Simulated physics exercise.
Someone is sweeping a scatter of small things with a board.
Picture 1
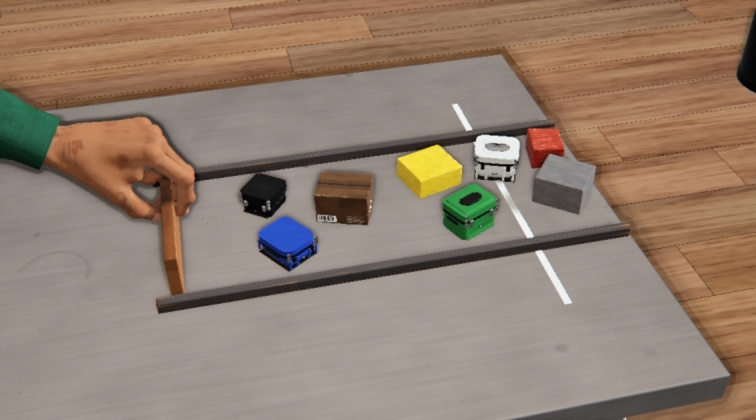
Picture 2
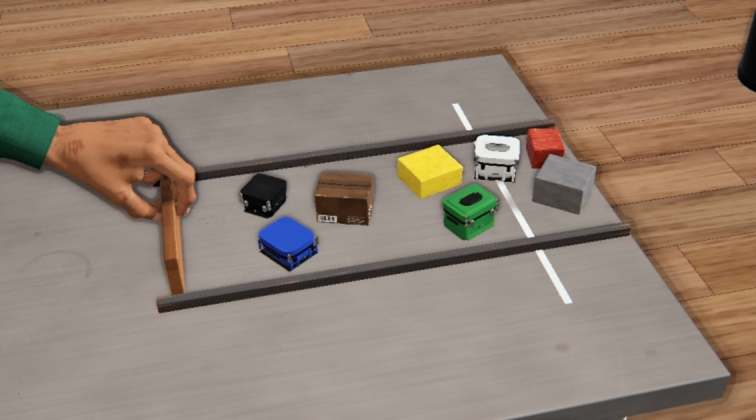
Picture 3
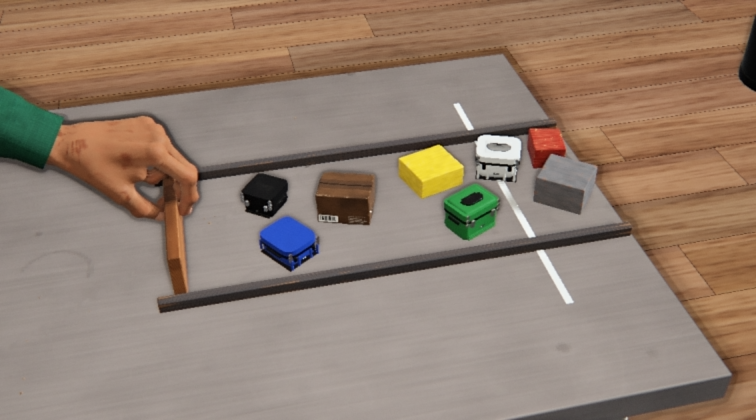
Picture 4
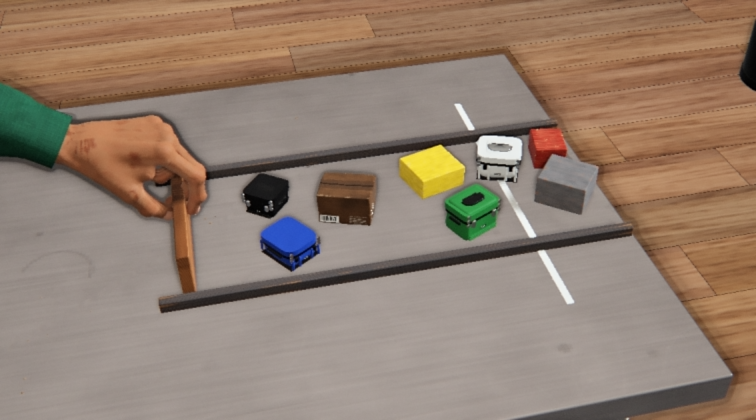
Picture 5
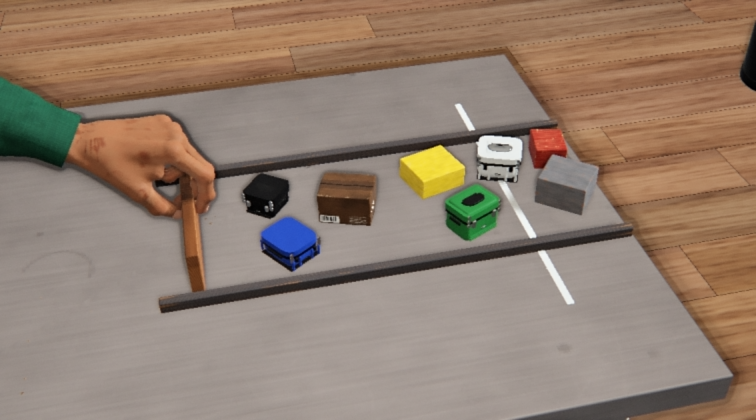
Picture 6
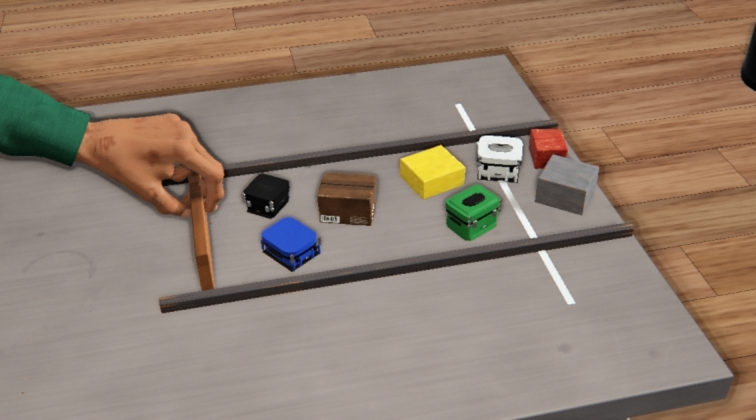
A hand in a green sleeve slid an upright wooden board a short way to the right between two dark rails, toward scattered colourful cases and blocks, which stayed practically still.
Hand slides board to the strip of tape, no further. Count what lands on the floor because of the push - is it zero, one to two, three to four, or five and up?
The count is one to two.
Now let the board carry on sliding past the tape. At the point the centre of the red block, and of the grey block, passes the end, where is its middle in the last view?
The middle is at (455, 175) when it's the red block, and at (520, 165) when it's the grey block.
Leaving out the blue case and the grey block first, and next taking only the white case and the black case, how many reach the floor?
Counts - first: 2; second: 0.
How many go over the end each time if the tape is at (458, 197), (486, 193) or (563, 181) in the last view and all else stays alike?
Per try in turn: 0, 1, 5.
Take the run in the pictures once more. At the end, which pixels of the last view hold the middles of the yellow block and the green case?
Listed in order, first is (548, 152) and the other is (590, 211).
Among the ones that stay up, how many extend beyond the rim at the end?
I make it 1.
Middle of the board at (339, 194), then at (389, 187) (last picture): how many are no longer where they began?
The counts are 3 and 4.
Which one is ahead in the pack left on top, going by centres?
The grey block.
A little later, none off yet; red block at rest near (548, 149); grey block at rest near (567, 184); white case at rest near (499, 159).
Next, none off yet; red block shifted about its own width near (582, 143); grey block at rest near (567, 184); white case shifted about its own width near (551, 150).
When it is over, the number that fall off is one or two; down, white case and red block.
